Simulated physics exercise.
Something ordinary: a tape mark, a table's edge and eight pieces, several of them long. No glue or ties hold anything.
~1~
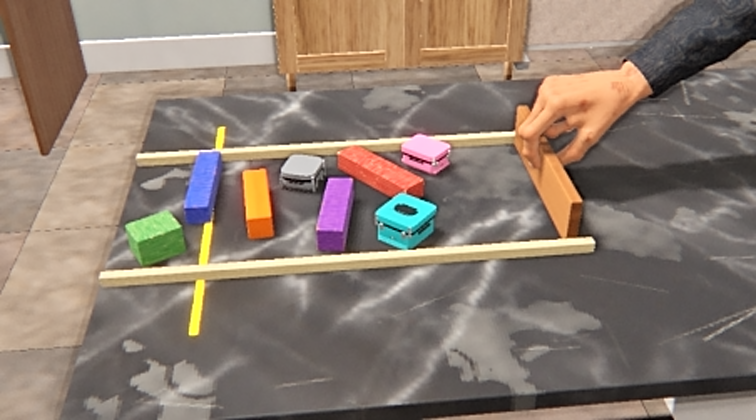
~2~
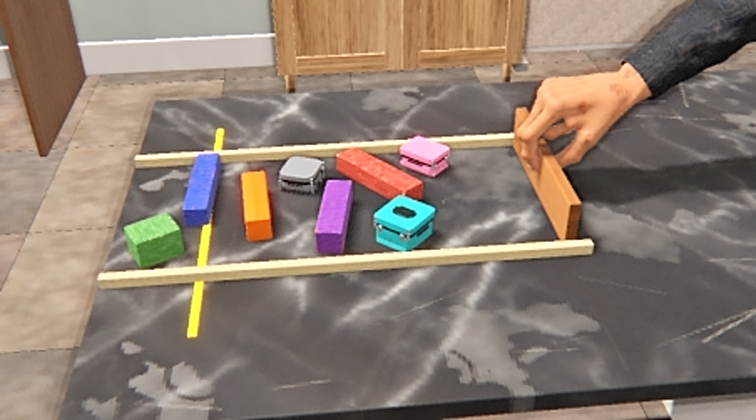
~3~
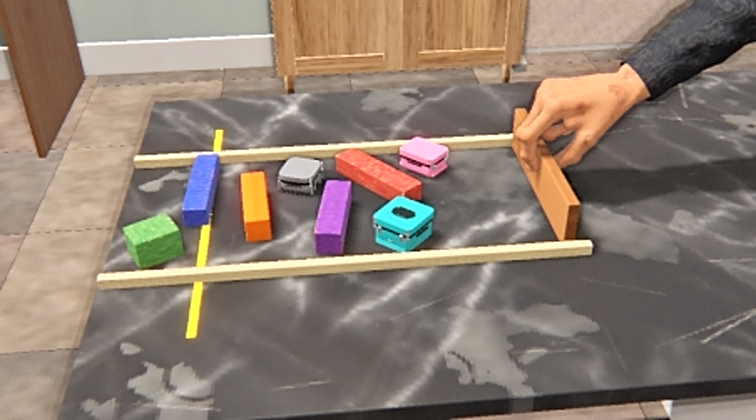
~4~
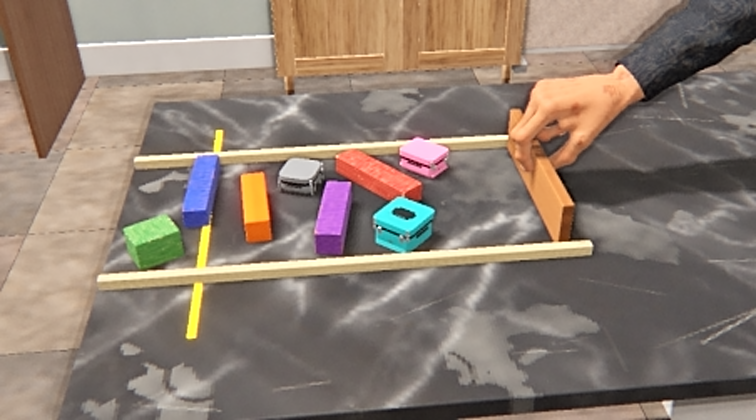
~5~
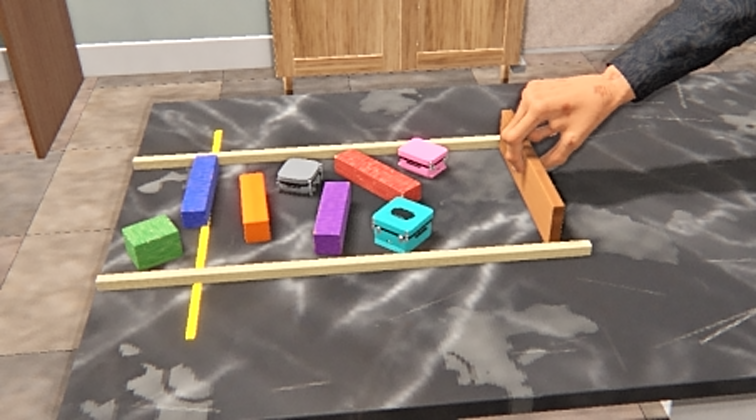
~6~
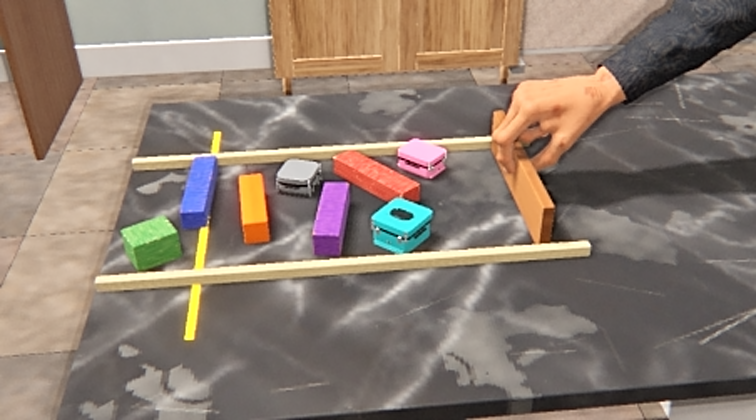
On a dark marbled tabletop before wooden cabinet doors, seen from above at an angle, two pale rails run across with a yellow tape line at left. Between them sit a green block, blue, orange, purple and red bars, and grey, pink and cyan cases. A hand at right first holds an upright brown board nearly still, then slides it slightly left, while the pieces barely shift in view.
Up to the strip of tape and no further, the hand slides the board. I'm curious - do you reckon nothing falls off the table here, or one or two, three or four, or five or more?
So the push knocks one or two off, going by the tape.
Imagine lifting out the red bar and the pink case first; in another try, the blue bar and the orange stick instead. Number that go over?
The number fallen is 0, and in the other try 0.
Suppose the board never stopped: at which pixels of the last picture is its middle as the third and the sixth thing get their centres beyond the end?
First around (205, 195), then around (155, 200).
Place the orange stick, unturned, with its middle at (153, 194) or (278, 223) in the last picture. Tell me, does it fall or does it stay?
First spot: It comes off; second spot: It remains in place.
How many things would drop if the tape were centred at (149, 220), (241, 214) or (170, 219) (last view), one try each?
Per try in turn: 6, 0, 4.
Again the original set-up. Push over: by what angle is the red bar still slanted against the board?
Angle: Close to 30 degrees.
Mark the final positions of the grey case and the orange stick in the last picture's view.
(141, 202) and (110, 225), approximately.
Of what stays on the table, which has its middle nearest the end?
Closest at the end: The orange stick.
Early on, none off yet; green block at rest near (152, 244); blue bar at rest near (200, 190); orange stick at rest near (254, 208).
A while later, none off yet; green block at rest near (152, 244); blue bar travelled a little near (182, 191); orange stick travelled a little near (211, 215).
Finally, the number that fall off is one or two; lost, blue bar and green block.
